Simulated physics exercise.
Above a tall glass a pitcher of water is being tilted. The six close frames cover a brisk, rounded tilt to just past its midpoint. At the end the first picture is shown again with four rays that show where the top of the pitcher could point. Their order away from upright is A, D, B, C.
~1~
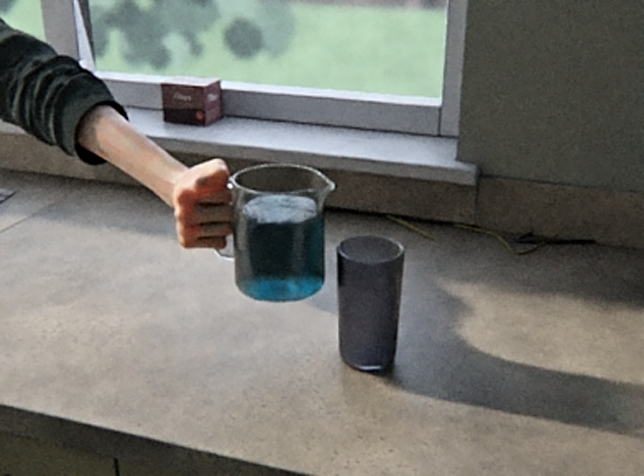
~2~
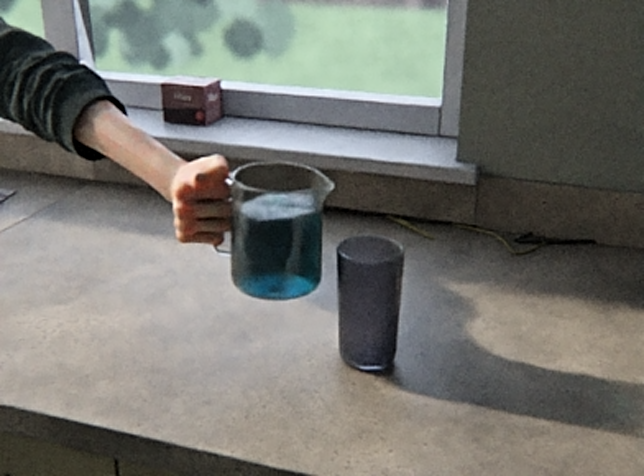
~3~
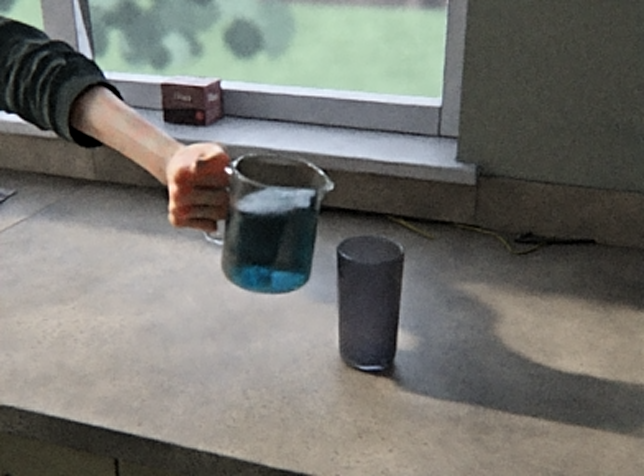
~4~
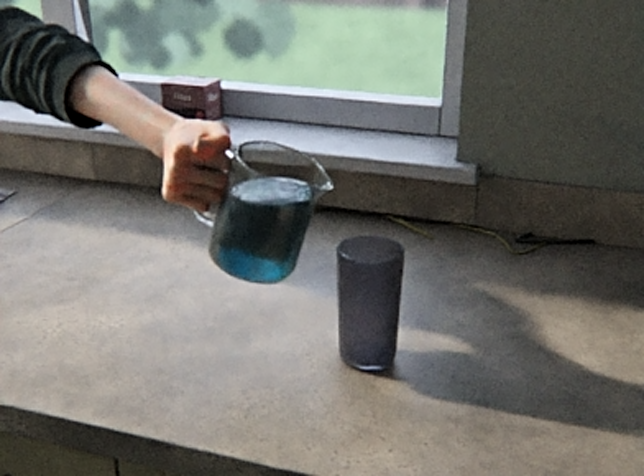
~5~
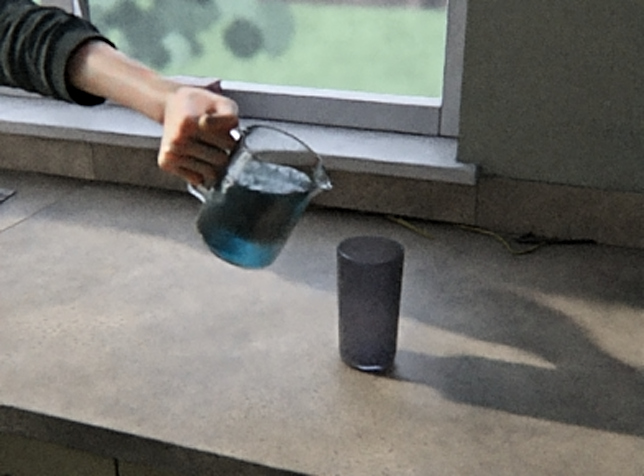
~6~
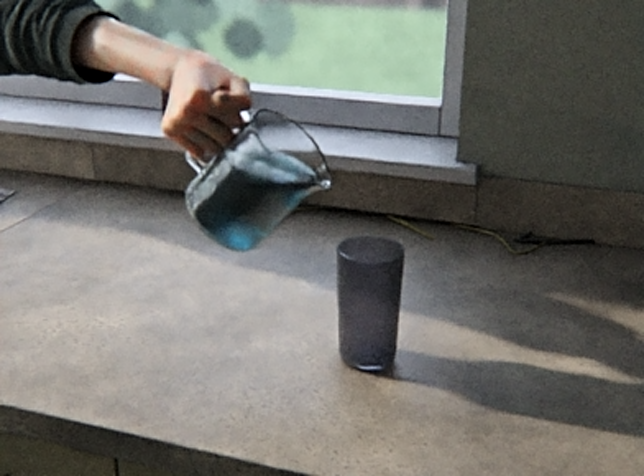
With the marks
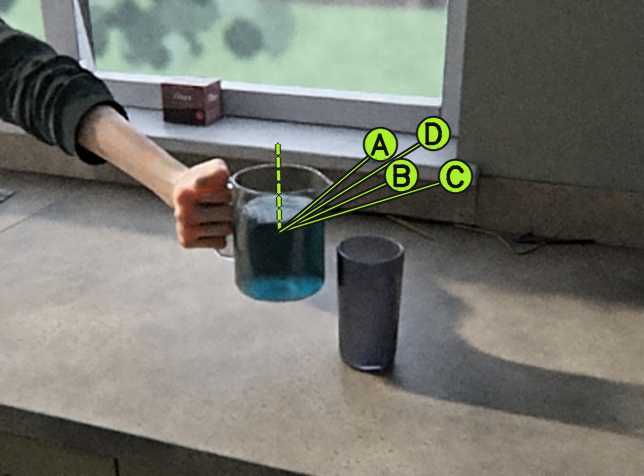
A stone-coloured countertop beneath a window with blurred greenery outside is seen from slightly above, in a view that stays still. A dark-sleeved arm reaches in from the left, holding a clear glass pitcher of blue liquid beside a tall dark glass, with a small red box on the sill behind. The hand rises and steadily tilts the pitcher rightward, its spout staying nearly in place, and no liquid leaves it.
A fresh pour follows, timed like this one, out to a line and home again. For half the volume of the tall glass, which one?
The best tilt is C.
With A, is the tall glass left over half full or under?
Under half.
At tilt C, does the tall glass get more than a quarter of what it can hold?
Yes, it does.
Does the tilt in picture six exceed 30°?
Yes, it does.
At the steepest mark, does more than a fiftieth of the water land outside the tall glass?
No.
On the marked copy, A at (368, 157); B at (386, 183); C at (440, 183); D at (419, 143).
If A is chosen, the tall glass ends with about 11 % of what it can hold.
If B is chosen, the tall glass ends with about 36 % of what it can hold.
If C is chosen, the tall glass ends with about 53 % of what it can hold.
If D is chosen, the tall glass ends with about 21 % of what it can hold.
